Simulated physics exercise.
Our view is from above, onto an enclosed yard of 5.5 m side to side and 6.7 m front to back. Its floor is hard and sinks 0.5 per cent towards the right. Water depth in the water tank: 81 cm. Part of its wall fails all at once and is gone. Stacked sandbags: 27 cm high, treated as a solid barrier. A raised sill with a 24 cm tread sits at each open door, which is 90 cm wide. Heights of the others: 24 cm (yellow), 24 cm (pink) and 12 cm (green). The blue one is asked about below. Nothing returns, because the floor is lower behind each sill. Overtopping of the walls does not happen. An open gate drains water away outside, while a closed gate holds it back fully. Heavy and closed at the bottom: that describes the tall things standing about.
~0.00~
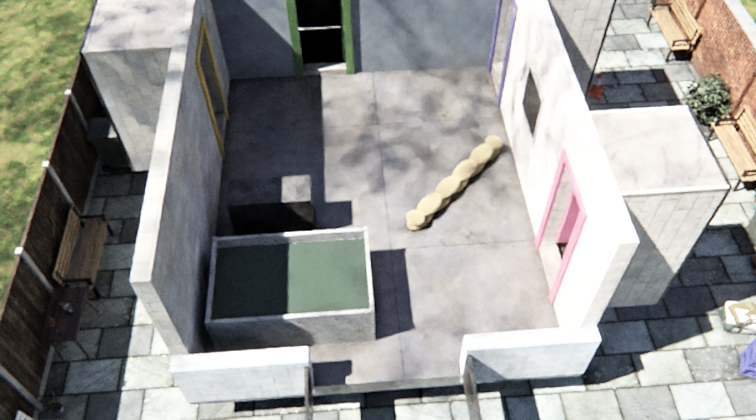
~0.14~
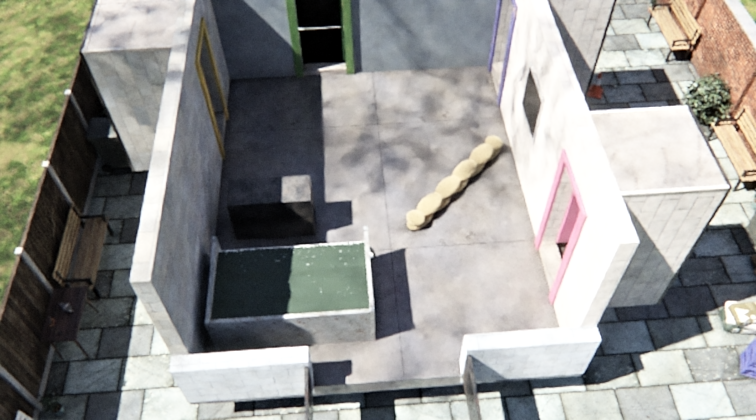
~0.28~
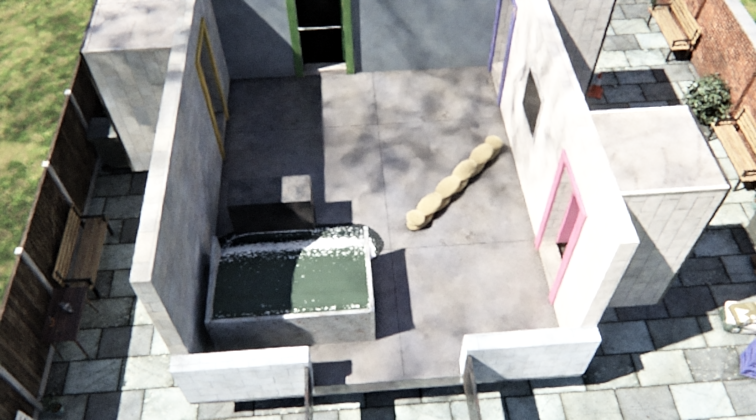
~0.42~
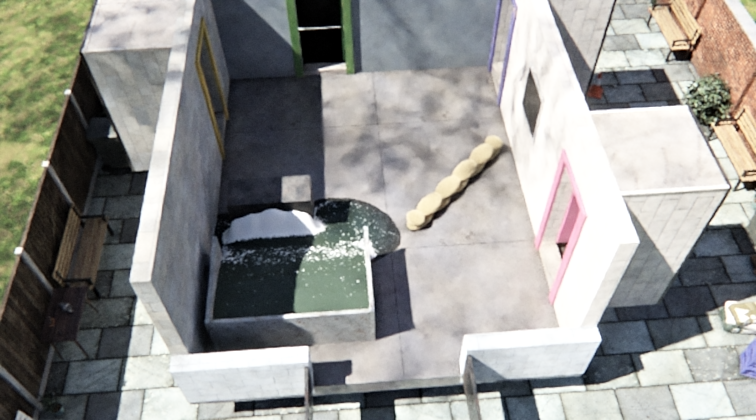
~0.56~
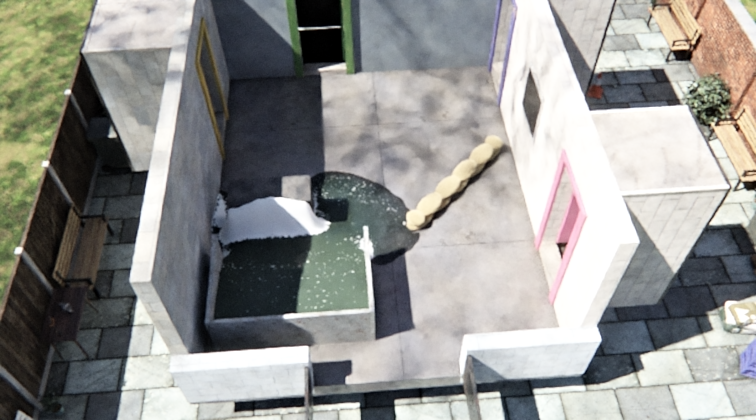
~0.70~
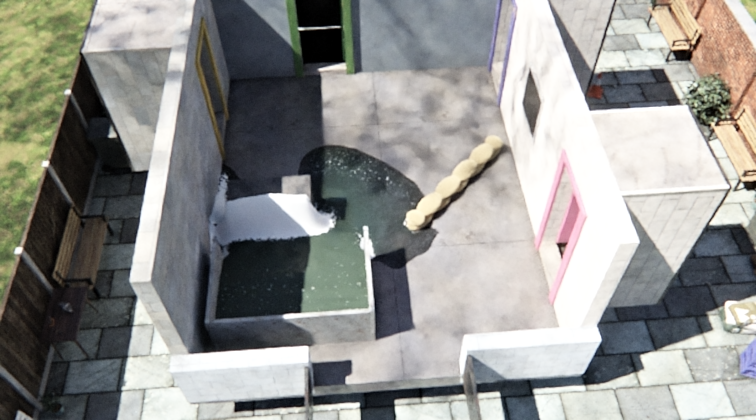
A walled, paved yard with a hard grey floor is seen from high above by a camera that stays still. A pale tank of dark green water stands at the lower left, a tan row of sandbags slants right of centre, and green, yellow, blue and pink surrounds edge the openings. Water churns white, pours out the tank's far side and spreads darkly across the floor around the sandbags' near end.
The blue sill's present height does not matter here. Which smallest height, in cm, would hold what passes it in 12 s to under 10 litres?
It would have to be roughly 25 cm high.
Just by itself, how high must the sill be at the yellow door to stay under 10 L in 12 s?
Yellow - roughly 8.0 cm.
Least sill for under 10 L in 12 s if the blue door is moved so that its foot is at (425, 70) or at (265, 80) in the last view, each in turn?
Around 19 and 17 cm respectively.
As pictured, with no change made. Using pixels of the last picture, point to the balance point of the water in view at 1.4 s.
Centre estimate: (307, 243) px, approximately.
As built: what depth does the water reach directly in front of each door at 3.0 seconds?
In cm: Yellow 3, pink 7, blue 27, green 19.
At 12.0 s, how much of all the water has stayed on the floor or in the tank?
I'd put it at about 92 per cent.
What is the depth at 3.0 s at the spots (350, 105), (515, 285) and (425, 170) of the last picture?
Roughly 2, then 1, then 7 cm.
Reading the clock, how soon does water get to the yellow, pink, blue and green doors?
Times: Yellow 0.9 s, pink 2.6 s, blue 2.2 s, green 1.3 s.
After 1.4 s water covers 50 % of the floor, deepest (46 cm) near (247, 247); it has not reached the blue door.
After 3.0 s water covers 75 % of the floor, deepest (35 cm) near (452, 68); 27 cm at the blue door, 3 litres in over its 26 cm sill.
After 12.0 s water covers 95 % of the floor, deepest (12 cm) near (299, 88); 9 cm at the blue door, 8 litres in over its 26 cm sill.
At the blue door as built, the water arrived by 2.2 s and peaked near 27 cm at 3.0 s.
Run again over the same 12 s with other heights there, 17 litres in over 21.5 cm, 5 litres over 29 cm. The limit of 10 litres is kept from about 25 cm up.
